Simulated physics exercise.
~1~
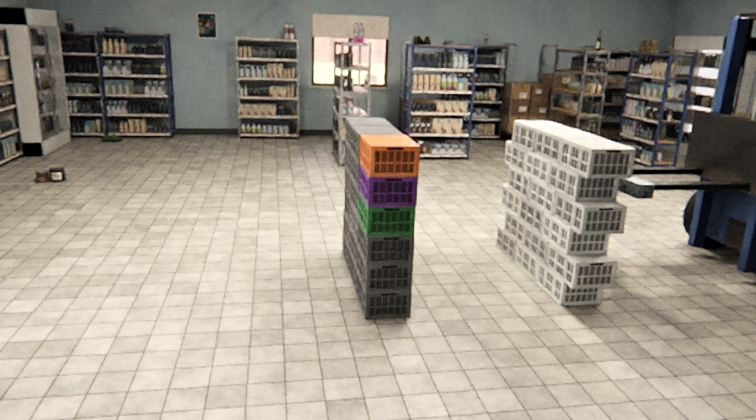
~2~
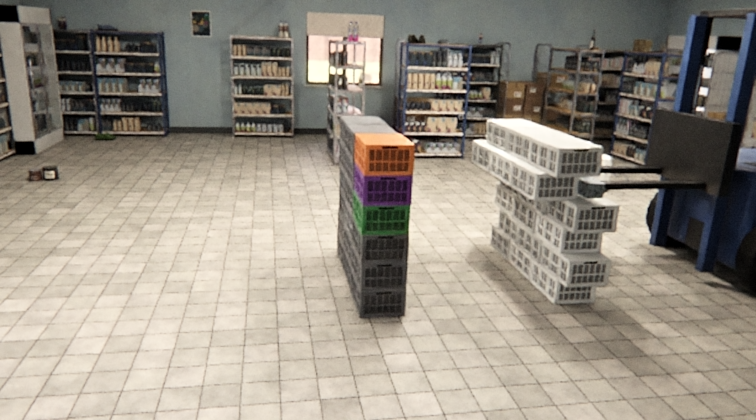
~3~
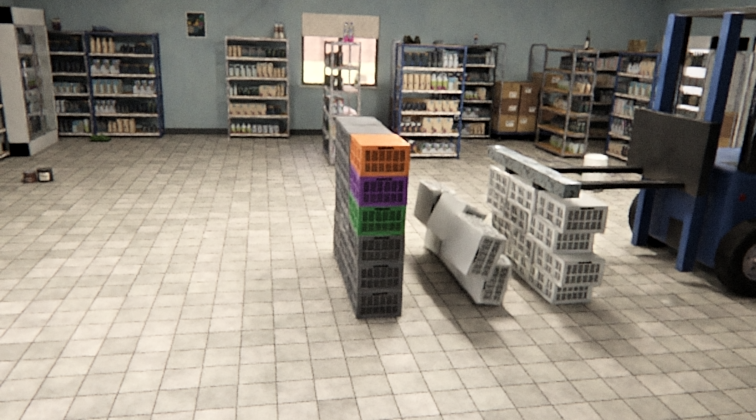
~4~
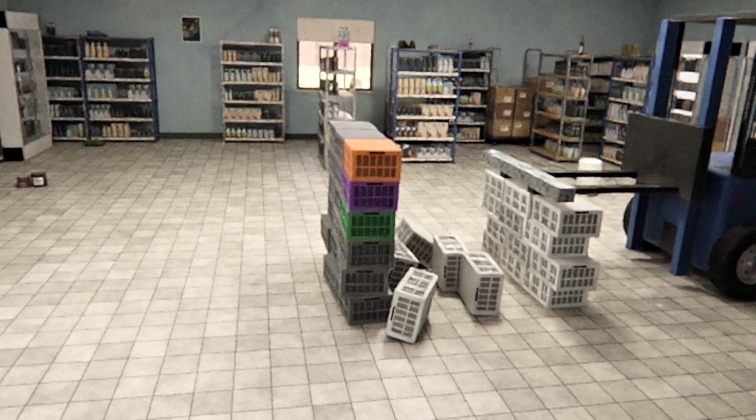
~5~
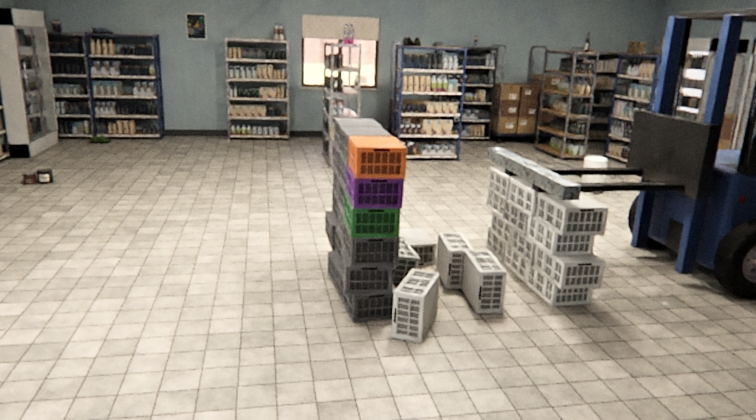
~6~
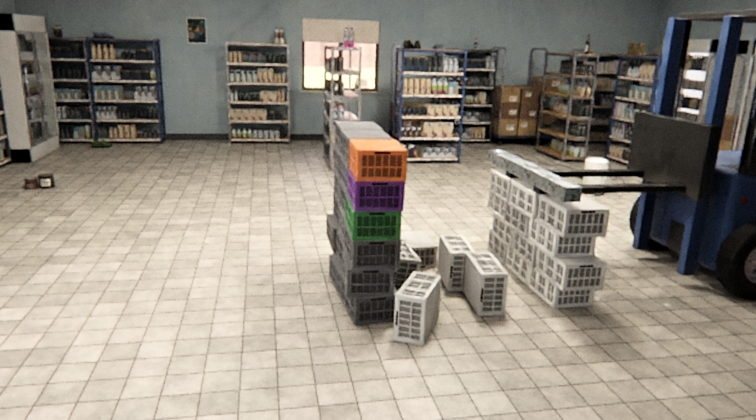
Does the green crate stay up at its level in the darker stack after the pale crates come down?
Yes, the green crate stays at its level, still sitting beneath the purple and orange crates at the end.
